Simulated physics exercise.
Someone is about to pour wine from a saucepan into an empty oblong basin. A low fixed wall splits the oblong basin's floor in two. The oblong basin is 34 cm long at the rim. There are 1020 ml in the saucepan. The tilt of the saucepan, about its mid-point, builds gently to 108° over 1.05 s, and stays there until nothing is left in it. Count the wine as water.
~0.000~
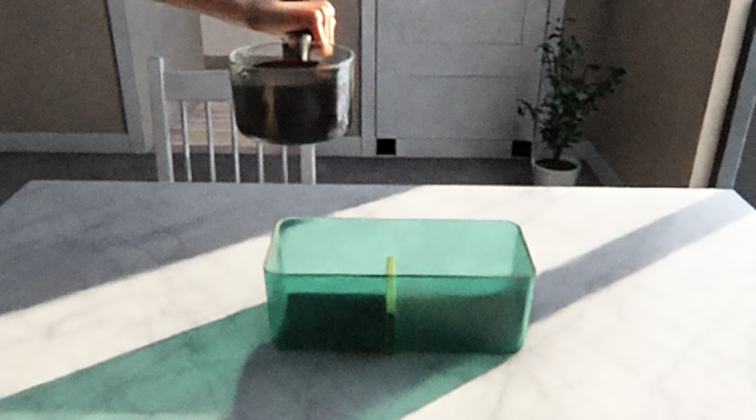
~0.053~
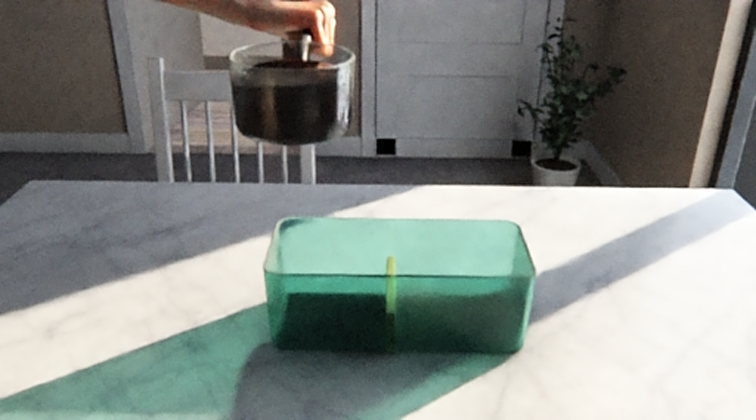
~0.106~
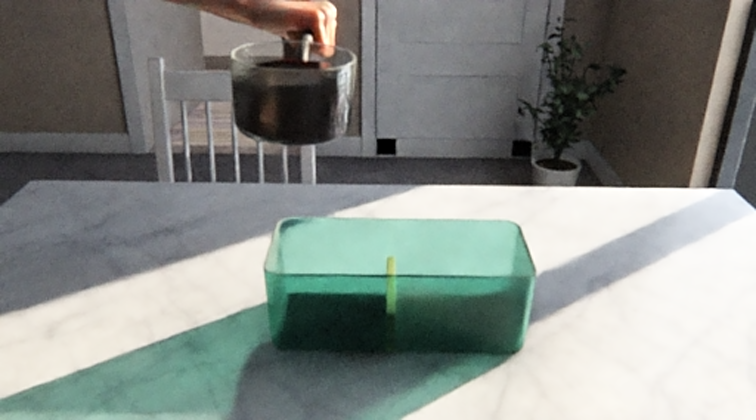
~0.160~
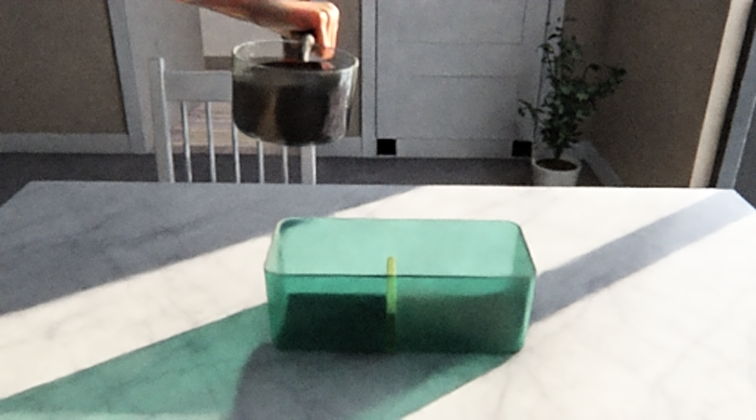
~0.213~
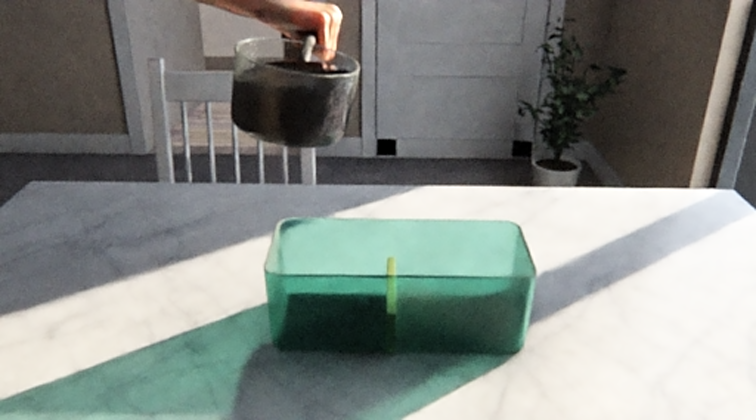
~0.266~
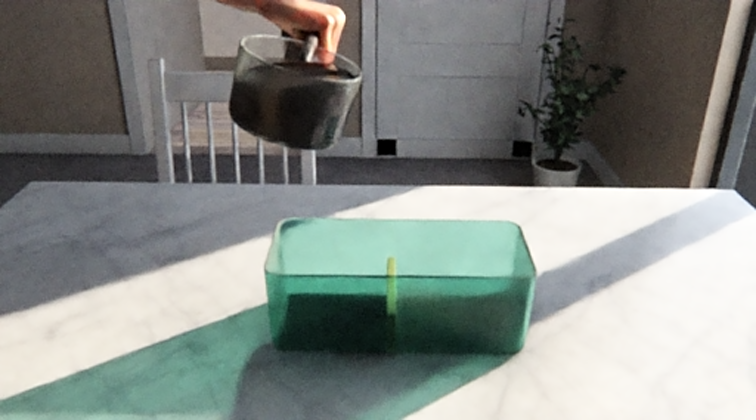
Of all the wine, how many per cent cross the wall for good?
About 76 per cent.
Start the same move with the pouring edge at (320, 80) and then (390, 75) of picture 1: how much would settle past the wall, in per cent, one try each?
First 35, then 95 per cent.
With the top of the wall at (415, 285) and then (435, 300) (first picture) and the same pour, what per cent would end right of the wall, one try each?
First 50, then 30 per cent.
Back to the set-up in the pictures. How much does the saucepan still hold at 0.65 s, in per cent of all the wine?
Some 60 per cent.
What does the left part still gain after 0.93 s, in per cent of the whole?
About 20 per cent.
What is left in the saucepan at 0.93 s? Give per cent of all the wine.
About 12 per cent.
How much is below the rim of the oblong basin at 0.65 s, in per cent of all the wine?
Some 5 per cent.
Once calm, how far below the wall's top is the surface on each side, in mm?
Some 50 mm on the left and 30 mm on the right.
Then, 0.65 s in, the tilt is 74° and 60 per cent is still to pour, 0 is left of the wall and 5 right of it.
Then, 0.93 s in, the tilt is 105° and 12 per cent is still to pour, 2 is left of the wall and 68 right of it.
Then, 1.23 s in, the tilt is 108° and 0 per cent is still to pour, 20 is left of the wall and 76 right of it.
Then, 1.55 s in, the tilt is 108° and 0 per cent is still to pour, 23 is left of the wall and 76 right of it.
Finally, 23 per cent lies left of the wall, 76 right of it and 1 outside.
